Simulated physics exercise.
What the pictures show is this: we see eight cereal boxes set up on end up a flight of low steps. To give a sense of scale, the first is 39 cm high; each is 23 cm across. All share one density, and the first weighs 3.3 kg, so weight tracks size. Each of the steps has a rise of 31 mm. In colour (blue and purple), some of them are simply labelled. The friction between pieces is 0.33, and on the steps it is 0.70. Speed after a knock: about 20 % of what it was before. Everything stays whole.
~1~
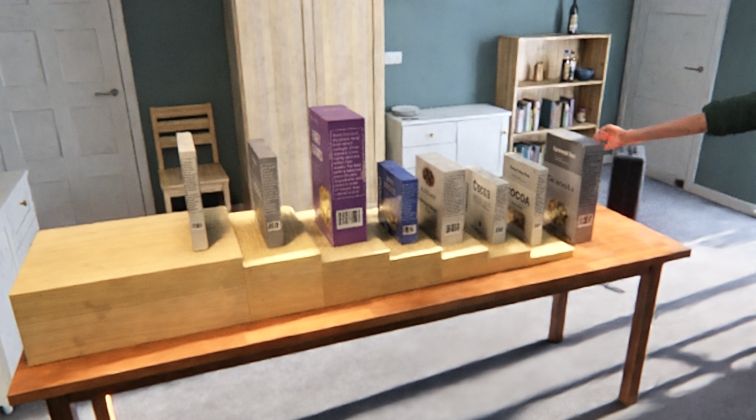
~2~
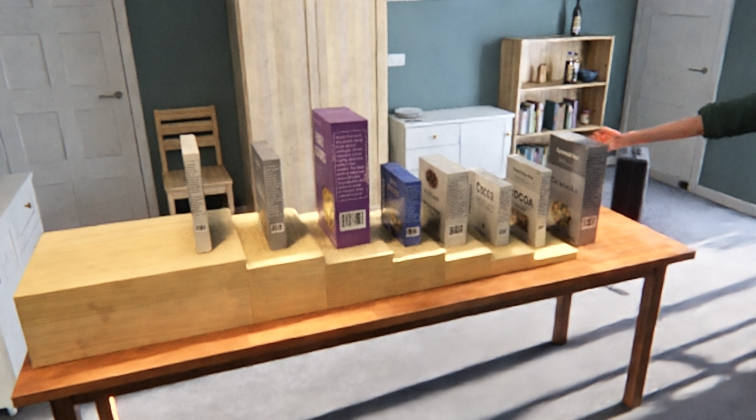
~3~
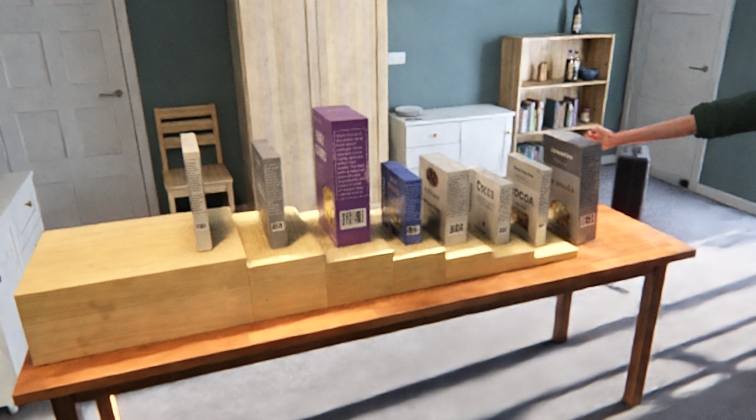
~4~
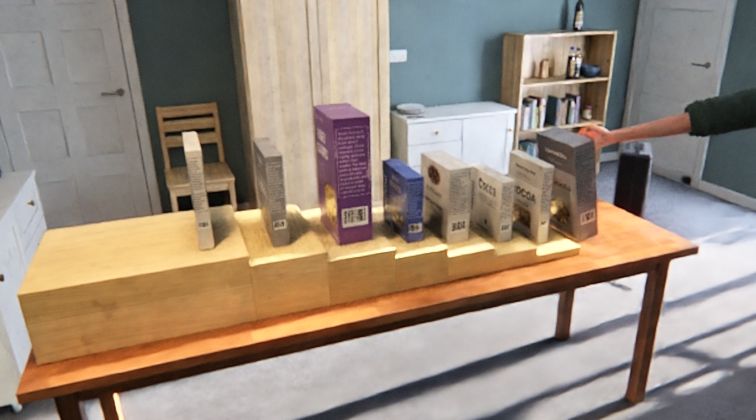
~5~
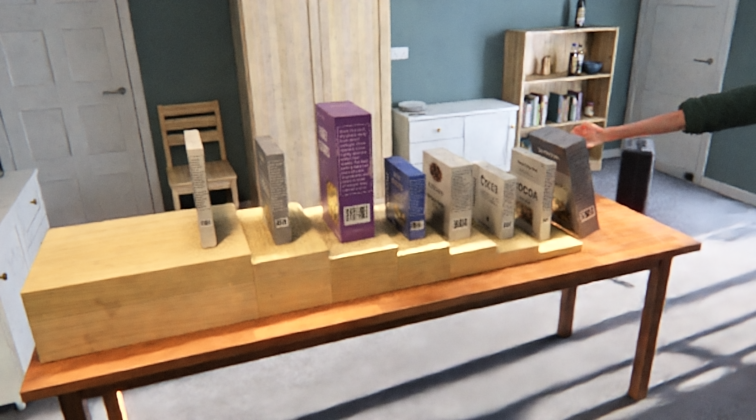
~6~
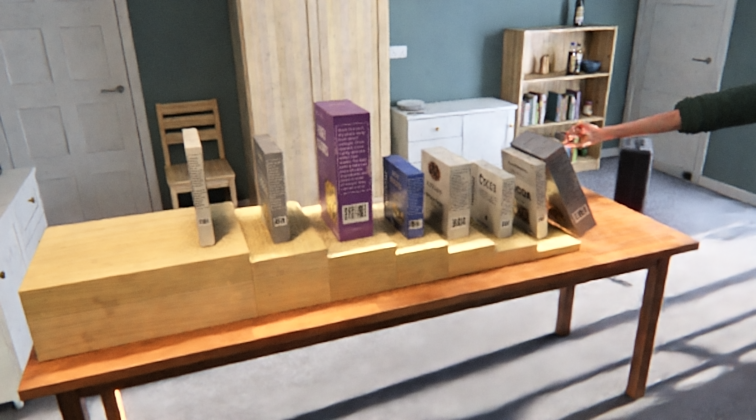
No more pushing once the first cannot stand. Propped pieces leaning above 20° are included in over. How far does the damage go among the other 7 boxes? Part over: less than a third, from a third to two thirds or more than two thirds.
Damage reaches one third to two thirds.
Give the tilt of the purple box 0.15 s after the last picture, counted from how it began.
Close to 0° of tilt compared with the start.
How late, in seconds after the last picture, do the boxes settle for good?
About 0.5 s.
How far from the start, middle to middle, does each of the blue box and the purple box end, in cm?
Displacement in cm - blue: 10; purple: 0.
Then, 0.15 s later than the last frame, 1 of the 7 other boxes over.
Then, 0.35 s later than the last frame, 3 of the 7 other boxes over; blue box tilted 5°.
When it is over, 4 of the 7 other boxes over; blue box tilted 35°; purple box tilted 4°. That is 57 per cent. Three left standing. In pixels of the last frame, middles, blue box near (383, 200), purple box near (338, 169).
